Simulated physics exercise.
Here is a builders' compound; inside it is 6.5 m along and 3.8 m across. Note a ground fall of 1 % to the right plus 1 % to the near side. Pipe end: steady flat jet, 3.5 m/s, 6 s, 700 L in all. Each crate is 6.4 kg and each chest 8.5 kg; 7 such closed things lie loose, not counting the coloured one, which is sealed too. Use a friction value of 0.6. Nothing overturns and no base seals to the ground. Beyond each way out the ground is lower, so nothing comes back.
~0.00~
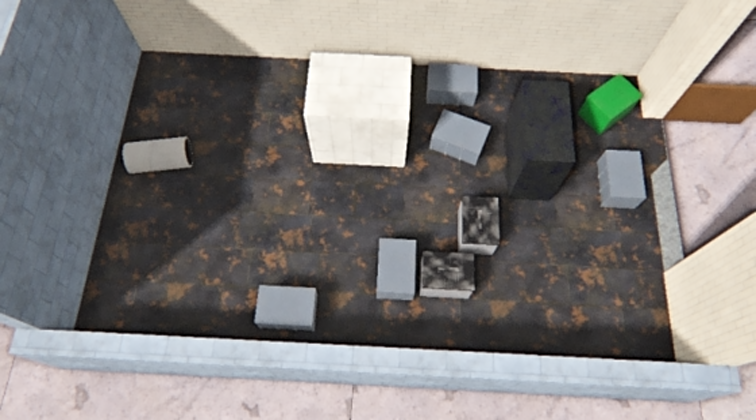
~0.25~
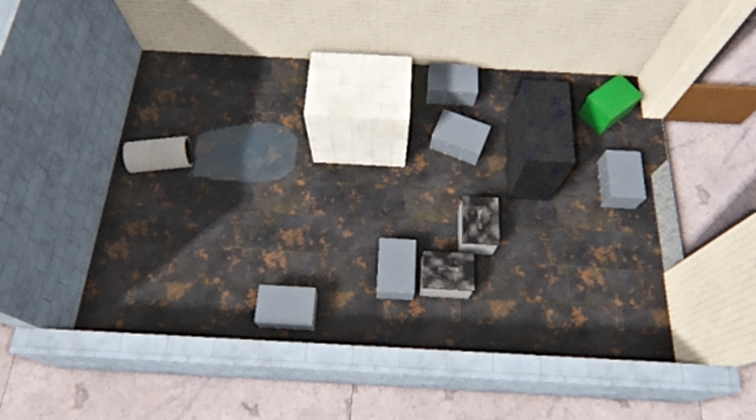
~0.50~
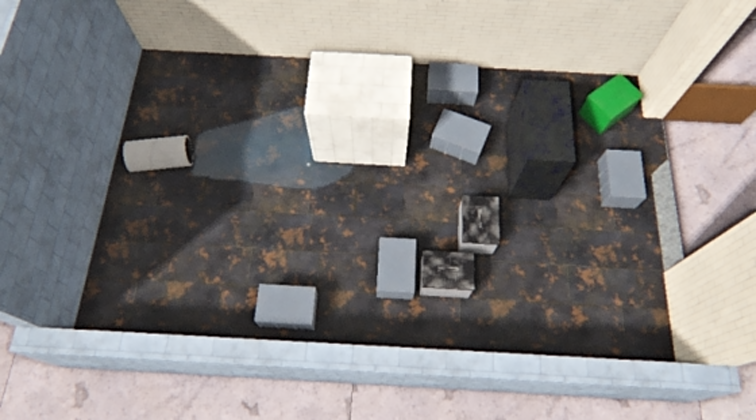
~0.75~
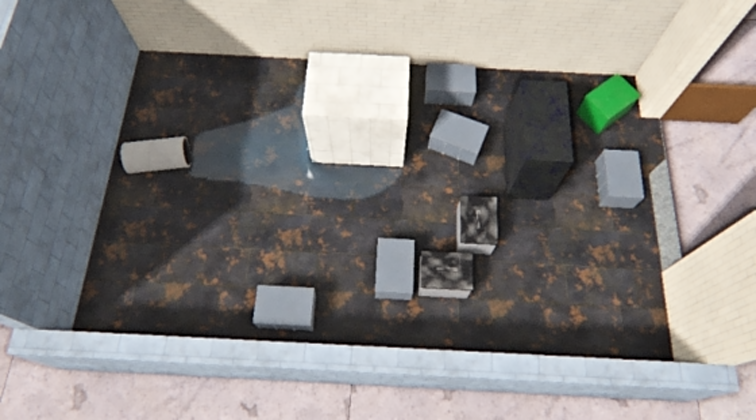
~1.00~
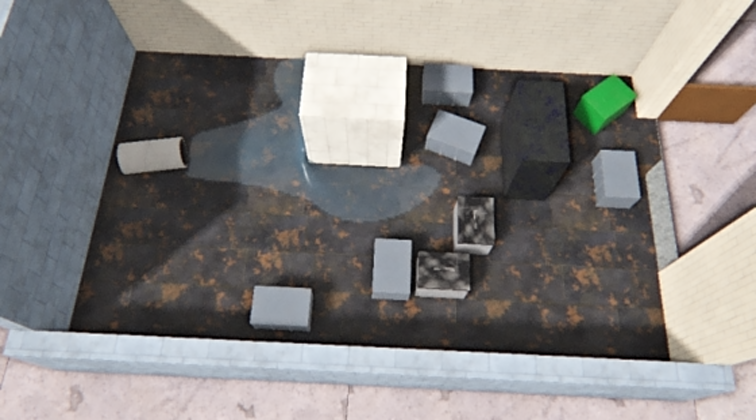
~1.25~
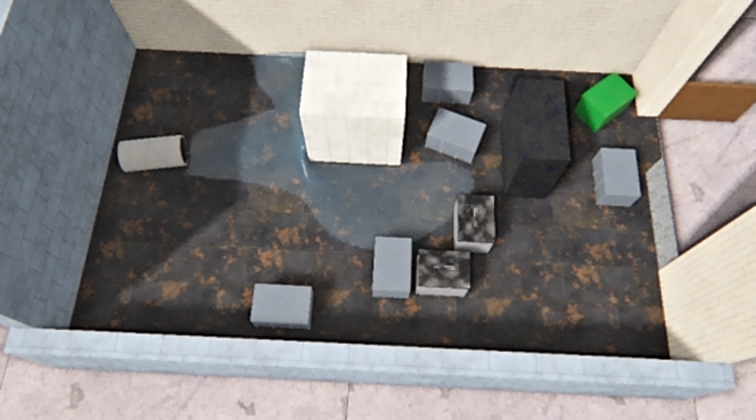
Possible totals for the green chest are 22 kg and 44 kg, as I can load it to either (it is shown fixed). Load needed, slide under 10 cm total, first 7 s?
The lighter mass works.
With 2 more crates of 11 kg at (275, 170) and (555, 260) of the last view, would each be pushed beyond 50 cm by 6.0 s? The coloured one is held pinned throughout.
One by one: A bigger shift, a smaller shift.
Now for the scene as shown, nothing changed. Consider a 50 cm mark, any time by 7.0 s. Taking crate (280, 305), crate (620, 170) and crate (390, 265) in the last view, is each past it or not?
In sequence: Within the mark / within the mark / beyond the mark.
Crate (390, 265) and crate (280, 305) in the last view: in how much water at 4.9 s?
Close to 5 and 2 centimetres.
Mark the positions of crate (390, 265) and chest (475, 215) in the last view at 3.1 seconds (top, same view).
Near (410, 291) and (510, 216).
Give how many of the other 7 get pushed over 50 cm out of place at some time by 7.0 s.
By my count, 3.
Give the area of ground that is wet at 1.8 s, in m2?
Roughly 5.5 m2 of it is wet.
After 1.8 s the green chest would be 0 cm from its start with 22 kg and 0 cm from its start with 44 kg; 0 cm of water round it then.
After 3.1 s the green chest would be 0 cm from its start with 22 kg and 0 cm from its start with 44 kg; 0 cm of water round it then.
After 4.9 s the green chest would be 0 cm from its start with 22 kg and 0 cm from its start with 44 kg; 1 cm of water round it then.
After 7.0 s the green chest would be 0 cm from its start with 22 kg and 0 cm from its start with 44 kg; 4 cm of water round it then.
